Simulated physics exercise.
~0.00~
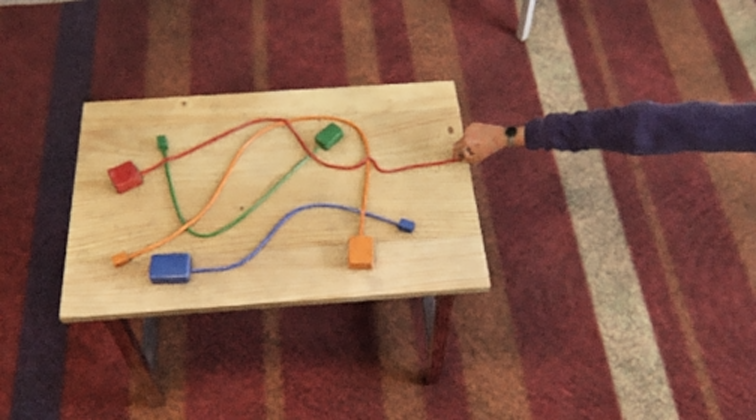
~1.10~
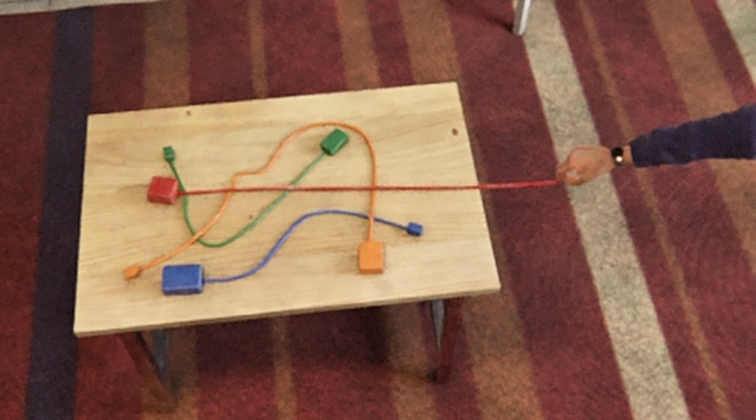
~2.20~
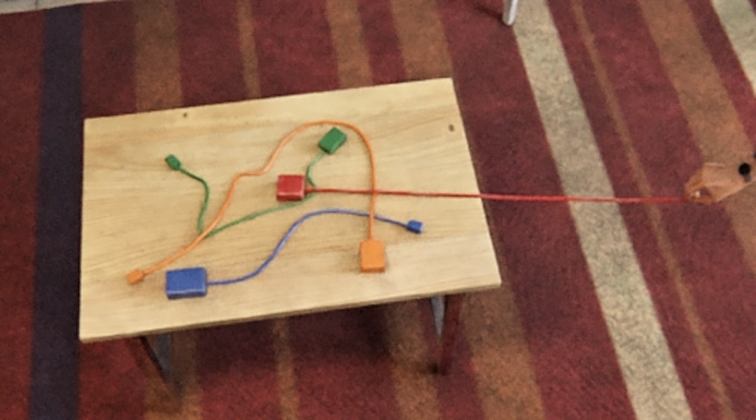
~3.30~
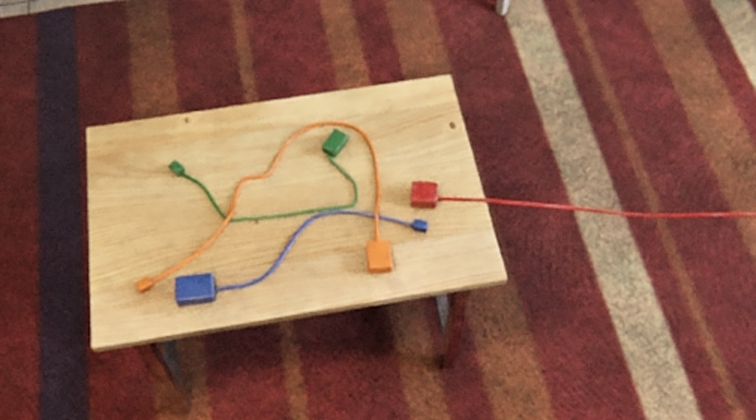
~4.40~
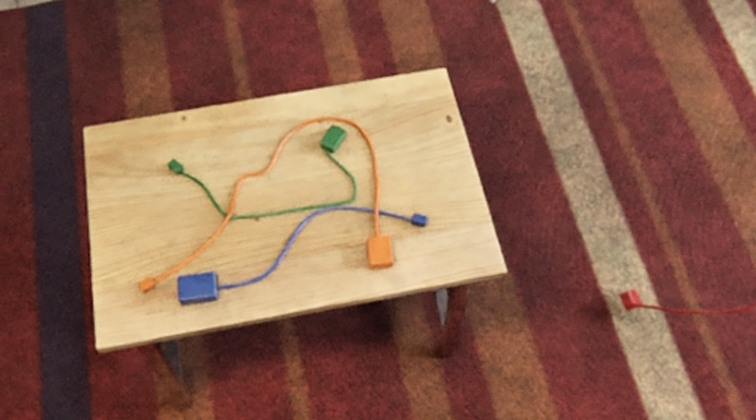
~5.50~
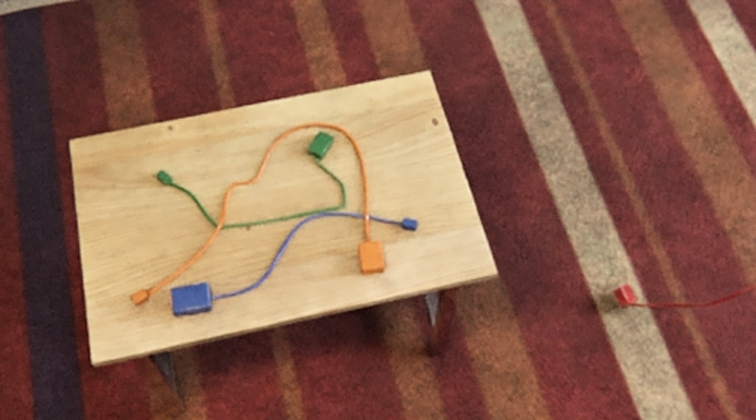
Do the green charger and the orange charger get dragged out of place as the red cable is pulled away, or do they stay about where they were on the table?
They stay about where they were on the table. The green charger stays put and the orange charger hardly stirs.
